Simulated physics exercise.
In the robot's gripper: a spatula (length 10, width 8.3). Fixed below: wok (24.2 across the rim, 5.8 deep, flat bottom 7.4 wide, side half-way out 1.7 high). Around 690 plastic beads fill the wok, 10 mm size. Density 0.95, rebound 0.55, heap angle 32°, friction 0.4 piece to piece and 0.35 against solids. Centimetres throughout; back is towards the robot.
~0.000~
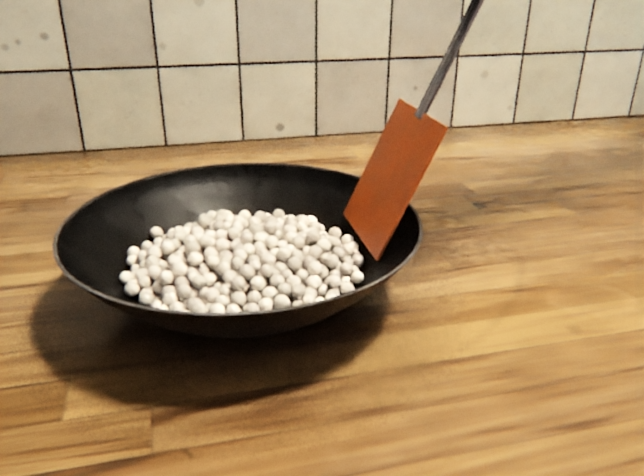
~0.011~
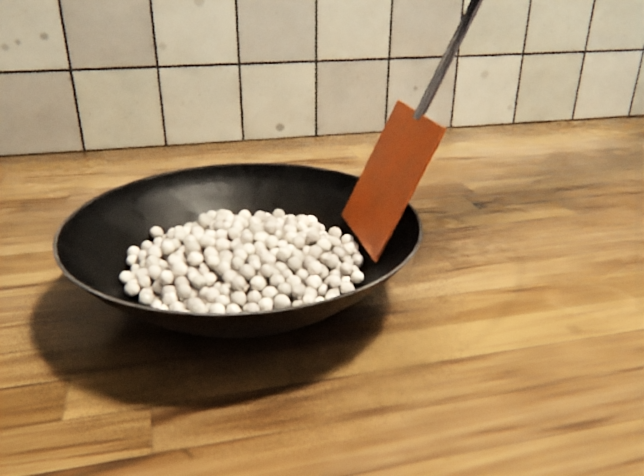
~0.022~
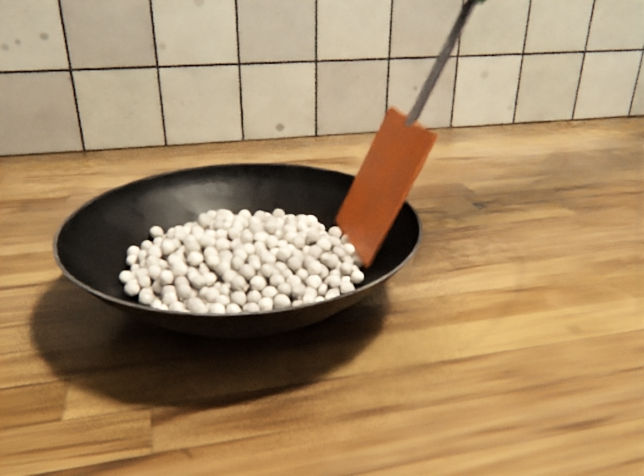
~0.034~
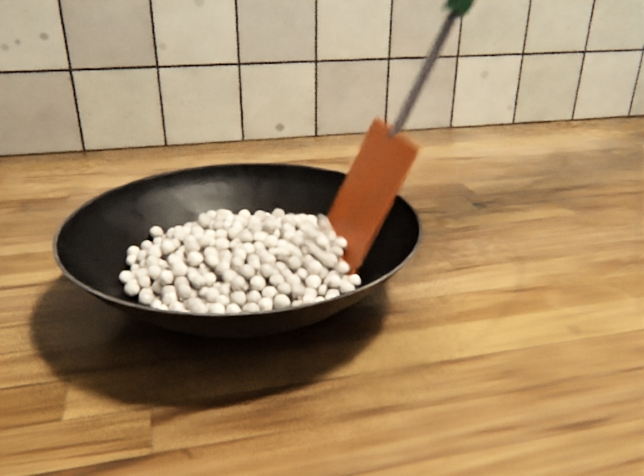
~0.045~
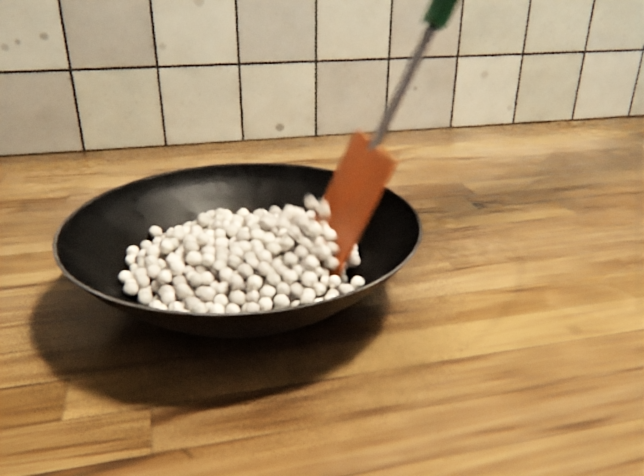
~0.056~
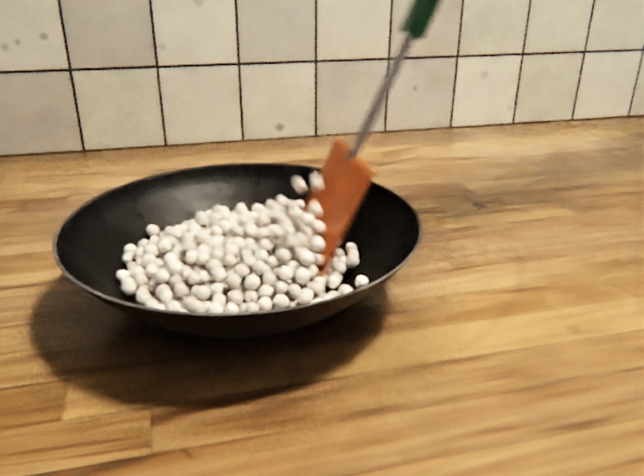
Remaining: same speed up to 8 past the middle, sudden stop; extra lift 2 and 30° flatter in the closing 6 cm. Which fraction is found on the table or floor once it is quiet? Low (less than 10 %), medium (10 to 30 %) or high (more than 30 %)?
Answer: High; more than 30 % of the plastic beads finish on the table or floor.
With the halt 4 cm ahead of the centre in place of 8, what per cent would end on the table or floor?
In that case some 15 per cent.
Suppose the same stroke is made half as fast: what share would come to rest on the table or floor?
Then about 35 per cent.
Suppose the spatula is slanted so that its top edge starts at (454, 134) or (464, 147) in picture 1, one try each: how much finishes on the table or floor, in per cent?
About 45 and 45 per cent.
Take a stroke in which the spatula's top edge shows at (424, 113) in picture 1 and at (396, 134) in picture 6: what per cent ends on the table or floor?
Some 25 per cent.
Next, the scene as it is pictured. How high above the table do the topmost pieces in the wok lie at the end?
Roughly 5.0 cm.
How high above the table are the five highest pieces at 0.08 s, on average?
Roughly 10 cm.
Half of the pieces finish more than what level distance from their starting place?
Roughly 13 cm.
After 0.08 s, sloping 65°, highest piece 12 above the table; 688 in the wok, 1 on the blade or in flight.
After 0.11 s, sloping 57°, highest piece 16 above the table; 686 in the wok, 3 on the blade or in flight.
After 0.32 s, sloping 35°, highest piece 21 above the table; 334 in the wok, 115 on the table or floor, 240 on the blade or in flight.
After 1.37 s, sloping 35°, highest piece 5 above the table; 355 on the table or floor, 334 in the wok.
In the end, 355 on the table or floor, 334 in the wok. That is 52 % on the table or floor.
